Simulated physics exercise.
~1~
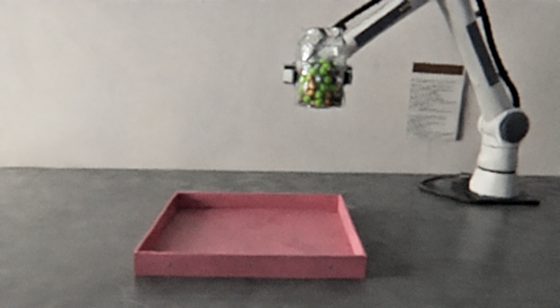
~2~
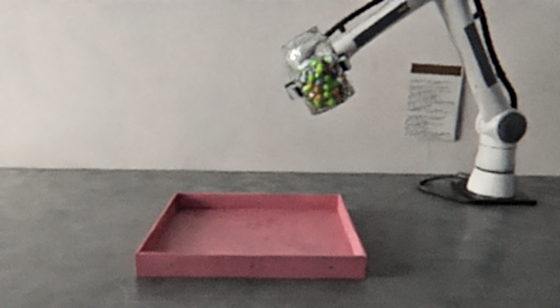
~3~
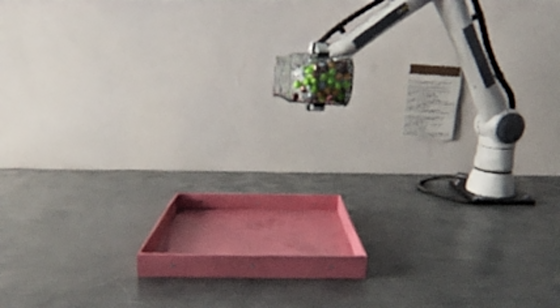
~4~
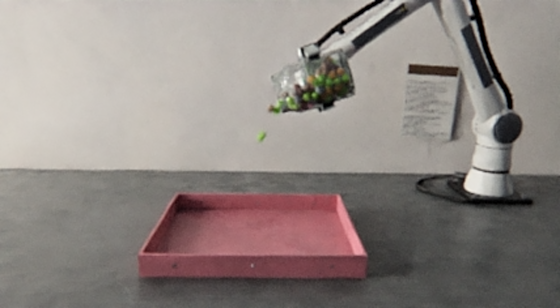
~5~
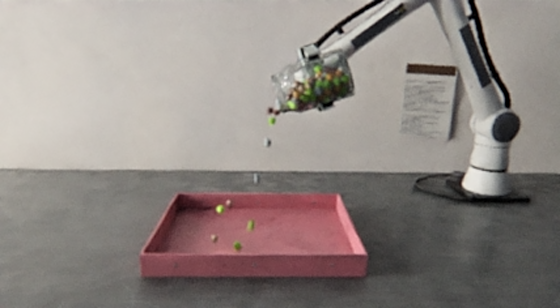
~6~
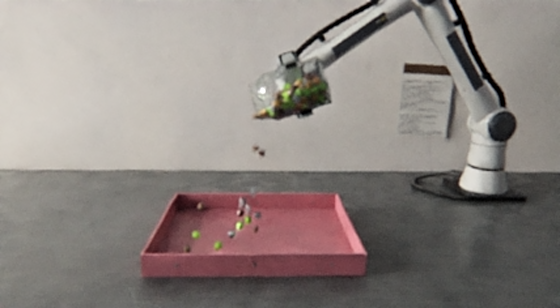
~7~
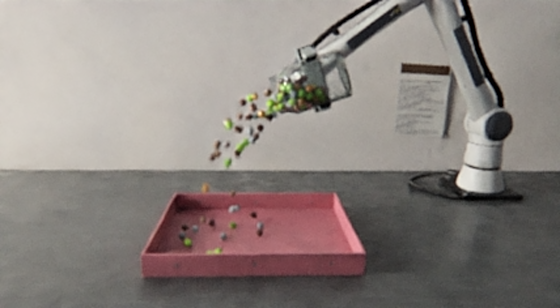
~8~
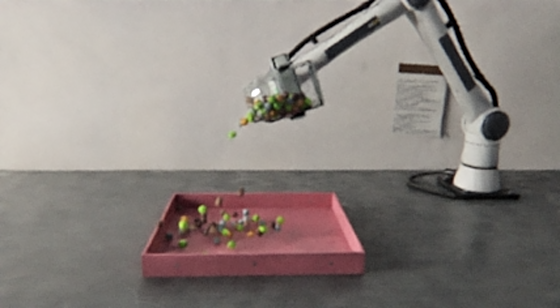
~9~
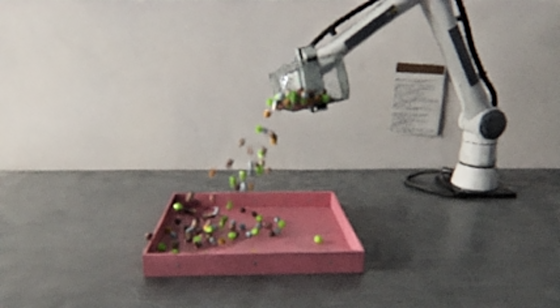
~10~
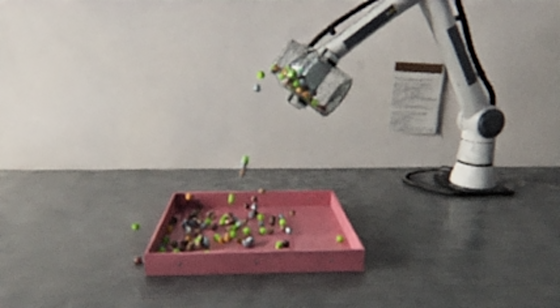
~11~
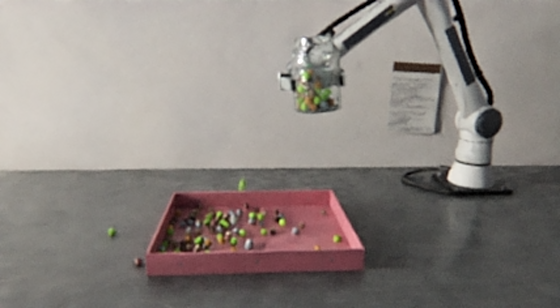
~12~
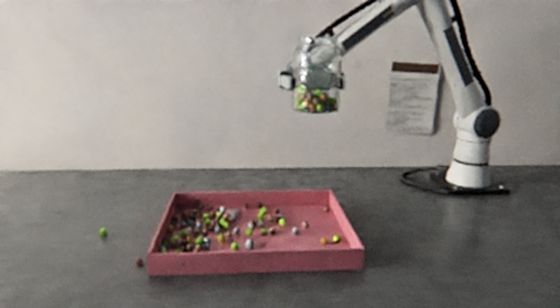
Robot arm tipping and jerking a clear jar, spilling colourful sweets into a pink tray, then righting it with some left inside.
